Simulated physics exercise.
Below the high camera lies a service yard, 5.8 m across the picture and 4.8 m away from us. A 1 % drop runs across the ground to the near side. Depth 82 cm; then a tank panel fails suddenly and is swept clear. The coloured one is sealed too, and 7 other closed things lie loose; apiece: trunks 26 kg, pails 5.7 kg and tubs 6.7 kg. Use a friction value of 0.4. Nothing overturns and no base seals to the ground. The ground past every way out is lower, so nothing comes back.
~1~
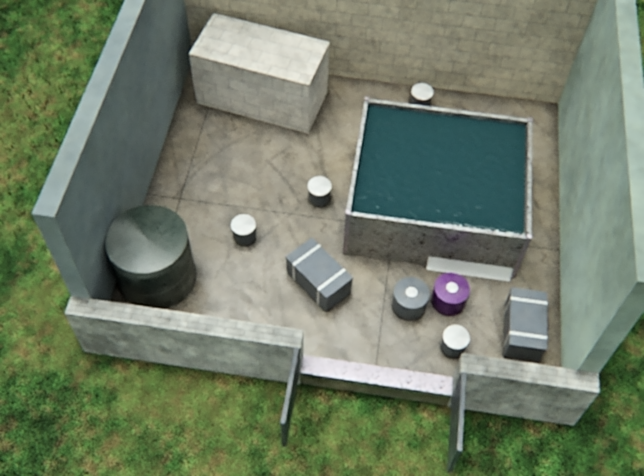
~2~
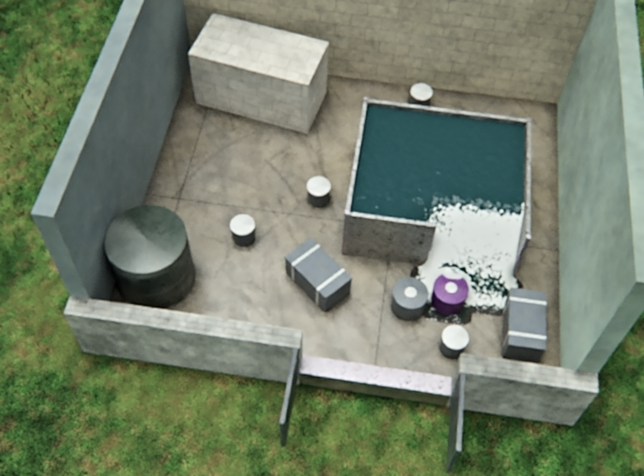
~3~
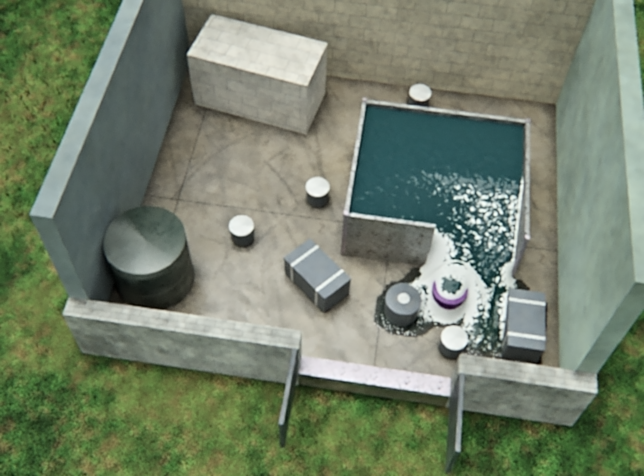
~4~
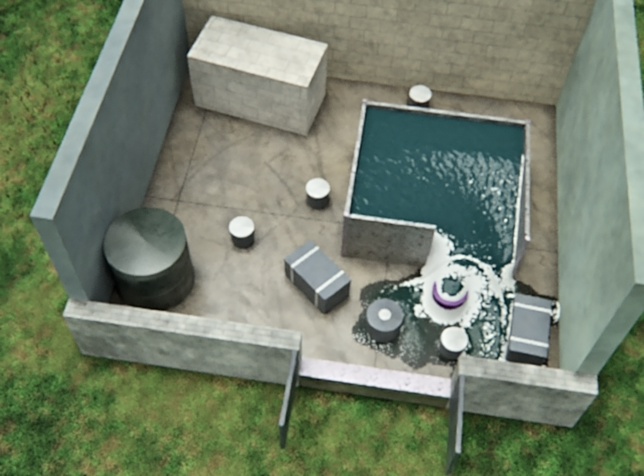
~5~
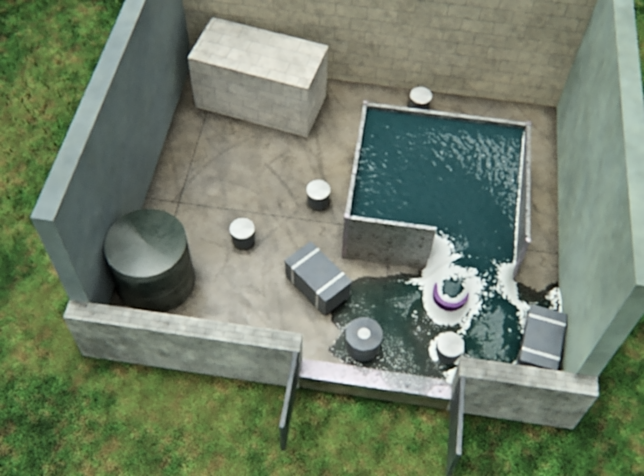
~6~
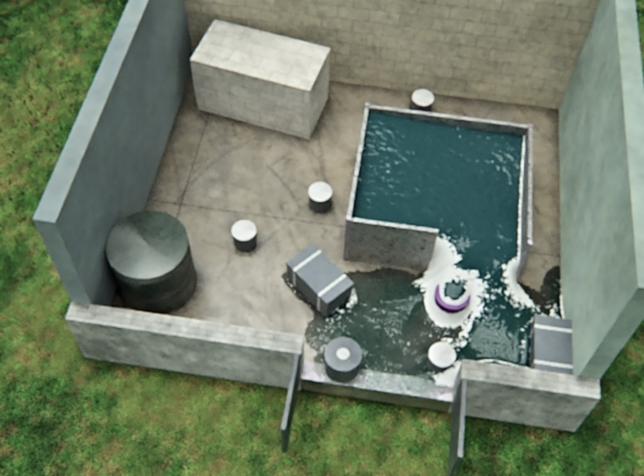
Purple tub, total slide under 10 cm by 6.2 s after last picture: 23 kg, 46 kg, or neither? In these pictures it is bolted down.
Neither option works.
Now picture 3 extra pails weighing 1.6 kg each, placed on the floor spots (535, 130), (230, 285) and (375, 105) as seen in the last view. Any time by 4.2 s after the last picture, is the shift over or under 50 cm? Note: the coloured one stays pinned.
One after another they come out beyond the mark, beyond the mark, beyond the mark.
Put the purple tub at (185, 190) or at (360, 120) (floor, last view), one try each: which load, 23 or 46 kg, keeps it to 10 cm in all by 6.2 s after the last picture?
Well, the little one does for the first, just the big one for the second.
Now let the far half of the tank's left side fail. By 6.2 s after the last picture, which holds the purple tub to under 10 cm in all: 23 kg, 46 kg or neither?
Result: Greater mass required.
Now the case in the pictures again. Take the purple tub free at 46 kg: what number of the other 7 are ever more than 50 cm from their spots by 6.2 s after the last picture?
I count 5.
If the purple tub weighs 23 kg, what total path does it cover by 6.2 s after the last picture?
It would cover some 150 cm all told.
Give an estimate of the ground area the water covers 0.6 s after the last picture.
Somewhere about 10.0 m2, give or take.
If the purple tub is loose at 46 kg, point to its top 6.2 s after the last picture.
Near (320, 365).
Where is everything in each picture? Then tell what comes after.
The purple tub at (452, 288) rests on the ground; water covers 4.3 m2; 0 of 8 have shifted, in the first frame.
The purple tub at (451, 288) rests on the ground; water covers 5.0 m2; 0 of 8 have shifted, in the second frame.
The purple tub at (450, 288) rests on the ground; water covers 5.8 m2; 1 of 8 have shifted, in the third frame.
The purple tub at (451, 290) rests on the ground; water covers 6.8 m2; 2 of 8 have shifted, in the fourth frame.
The purple tub at (451, 291), on the bottom; water covers 8.0 m2; 3 of 8 have shifted, in the fifth frame.
The purple tub at (453, 293) rests on the ground; 8.9 m2 under water; 3 of 8 have shifted, in the sixth frame.
Then, 0.6 s after the last picture the purple tub would be gone out with 23 kg and 130 cm from its start with 46 kg; 9 cm of water round it then.
Then, 2.3 s after the last picture the purple tub would be gone out with 23 kg and 194 cm from its start with 46 kg; 7 cm of water round it then.
Then, 4.2 s after the last picture the purple tub would be gone out with 23 kg and 194 cm from its start with 46 kg; 5 cm of water round it then.
Then, 6.2 s after the last picture the purple tub would be gone out with 23 kg and 194 cm from its start with 46 kg; 6 cm of water round it then.
